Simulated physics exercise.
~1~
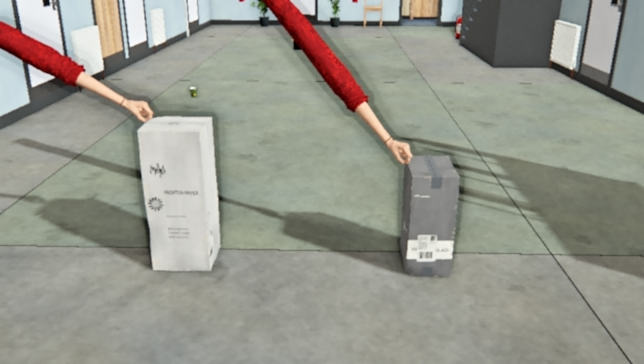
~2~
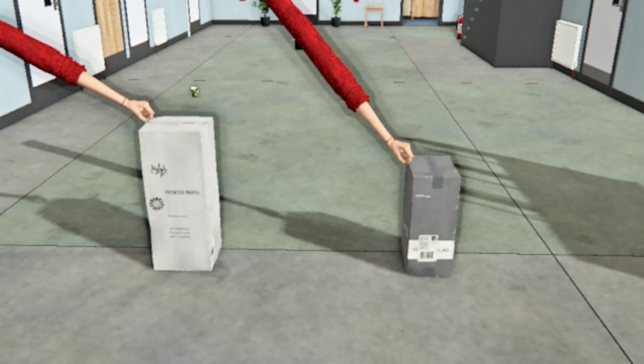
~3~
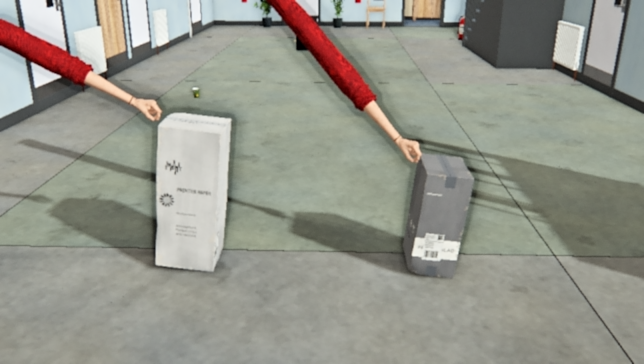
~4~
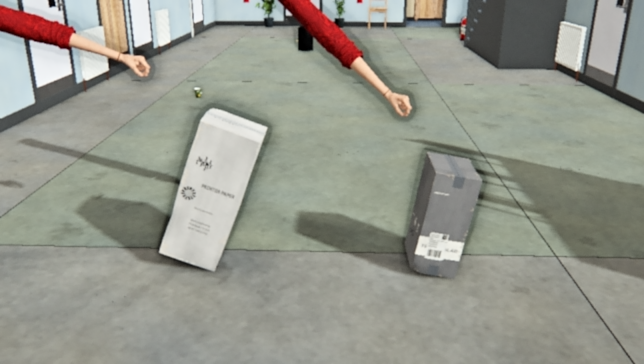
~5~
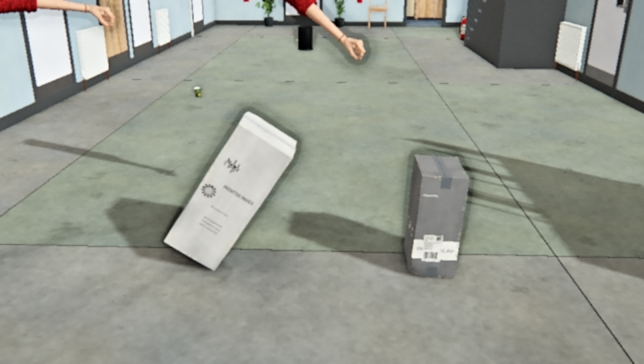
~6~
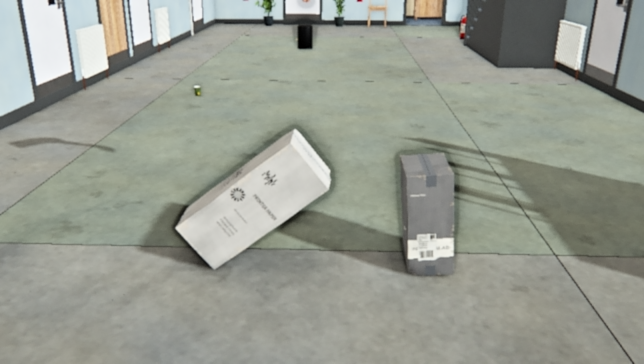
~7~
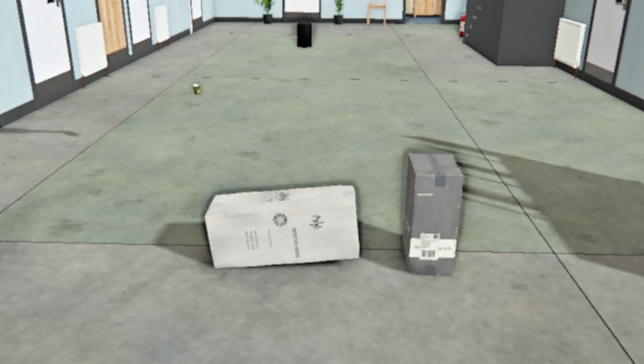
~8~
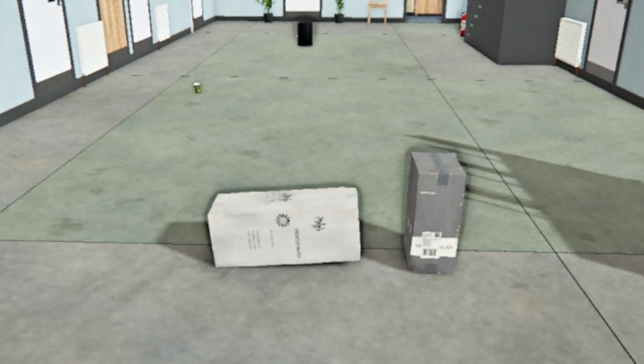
In a wide hallway, two red-sleeved arms push upright boxes and withdraw; the white one topples rightward, the grey rocks back upright.
